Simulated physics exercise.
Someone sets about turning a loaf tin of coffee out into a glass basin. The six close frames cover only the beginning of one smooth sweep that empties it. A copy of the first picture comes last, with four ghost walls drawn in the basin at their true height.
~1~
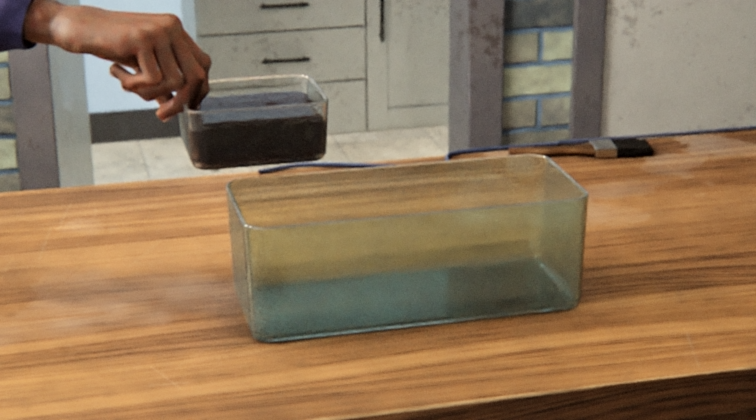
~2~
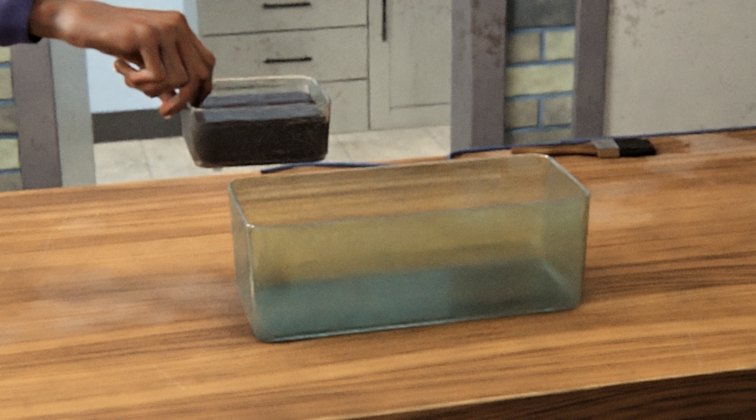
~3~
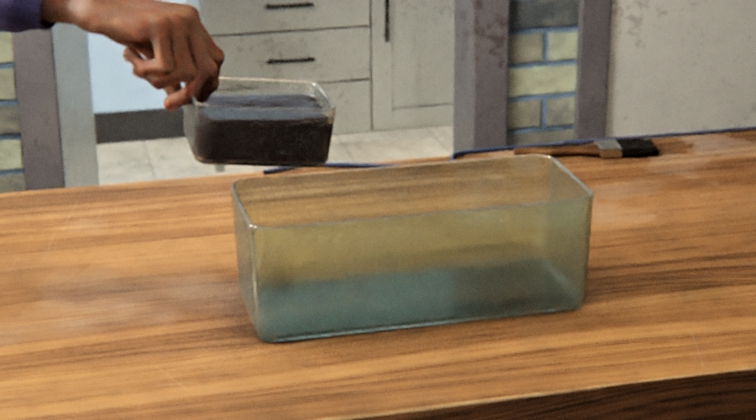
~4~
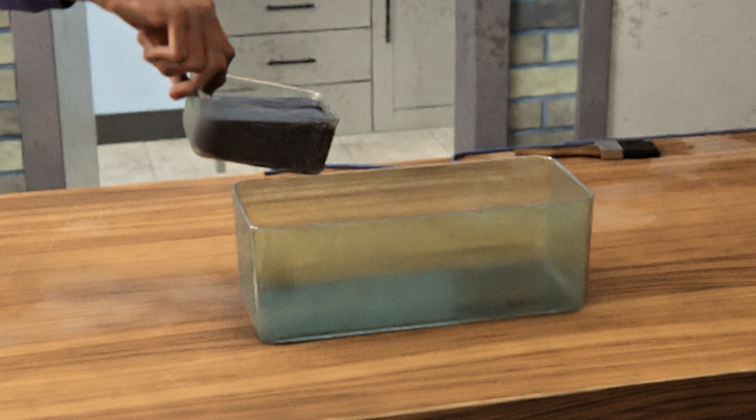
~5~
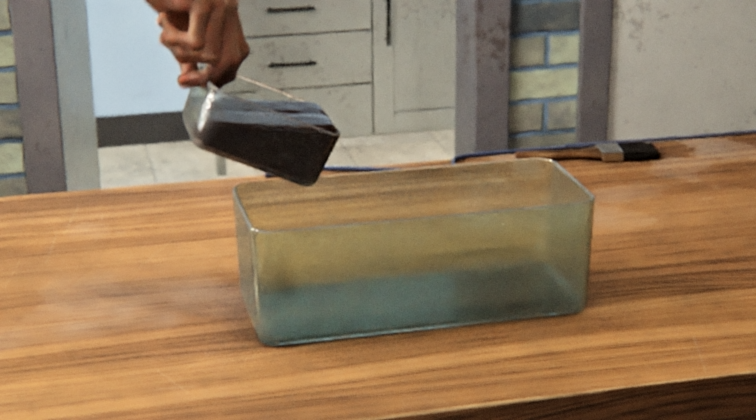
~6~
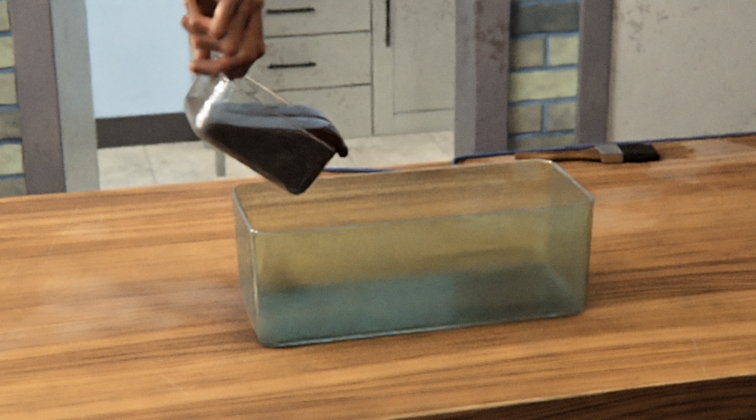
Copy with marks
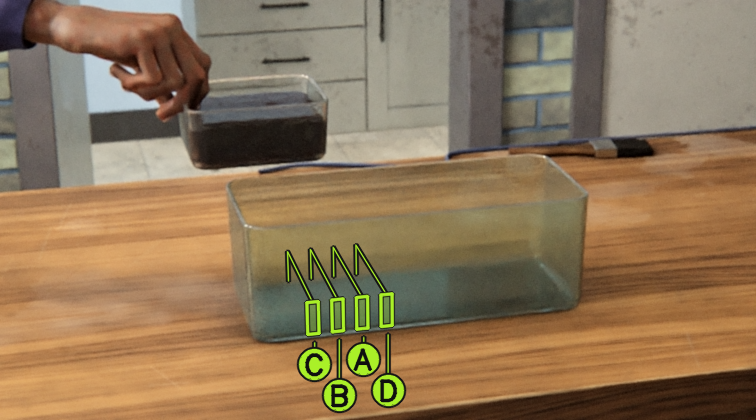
On a wooden tabletop, a hand tilting a small clear container of dark liquid to the right above a larger glass basin.
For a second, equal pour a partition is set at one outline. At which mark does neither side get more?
I would pick place D.
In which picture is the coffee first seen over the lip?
Picture 5.
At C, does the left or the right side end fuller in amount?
The right side.
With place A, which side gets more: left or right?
The right one.
In lime, A at (363, 337); B at (339, 339); C at (314, 342); D at (388, 334).
Choosing A, about 29 % ends left of the wall and 71 % right of it.
Choosing B, about 21 % ends left of the wall and 79 % right of it.
Choosing C, about 11 % ends left of the wall and 88 % right of it.
Choosing D, about 49 % ends left of the wall and 50 % right of it.
